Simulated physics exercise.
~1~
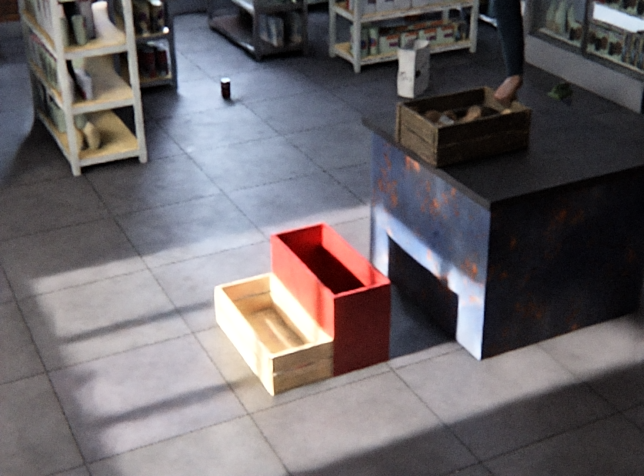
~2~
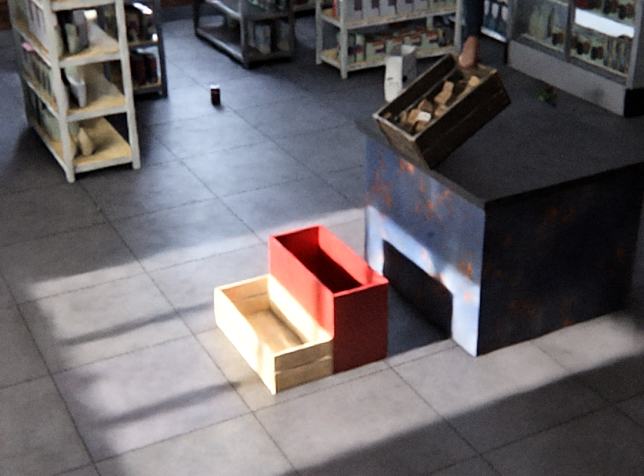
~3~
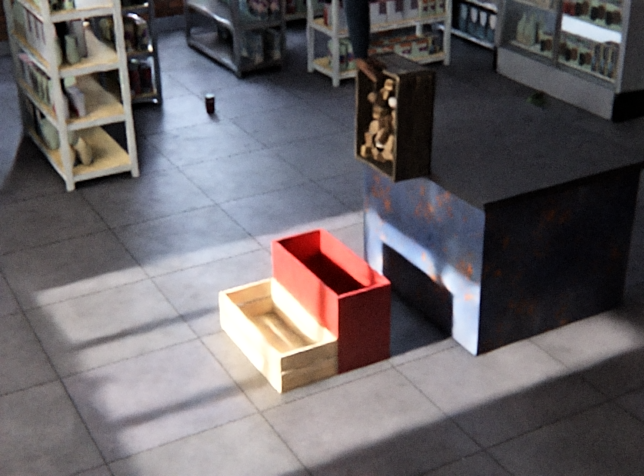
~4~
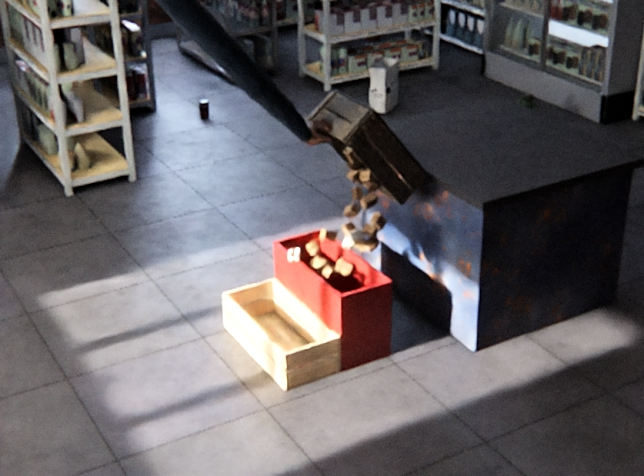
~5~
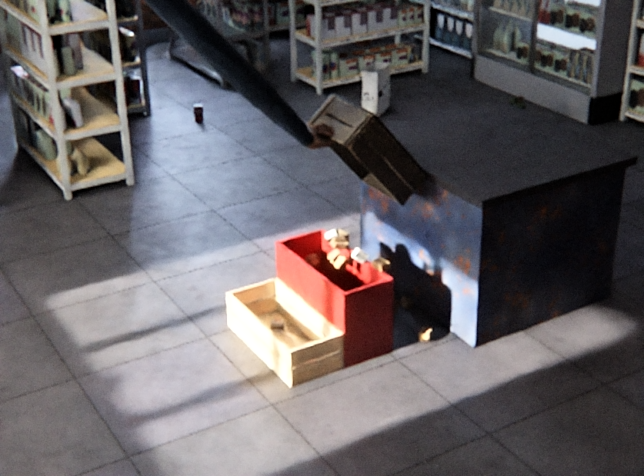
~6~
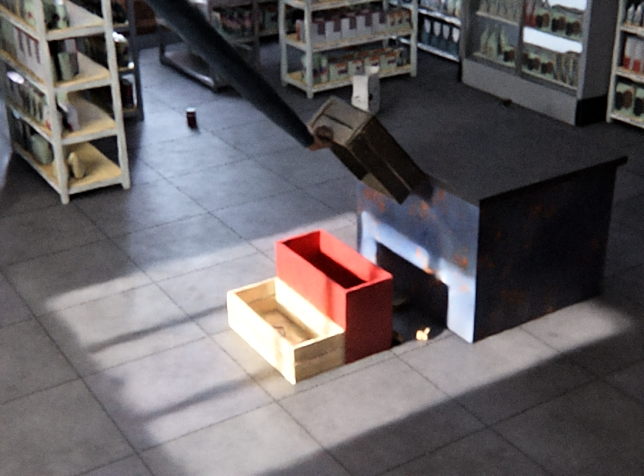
A dark arm tips a wooden crate, spilling small blocks mostly into the red box.
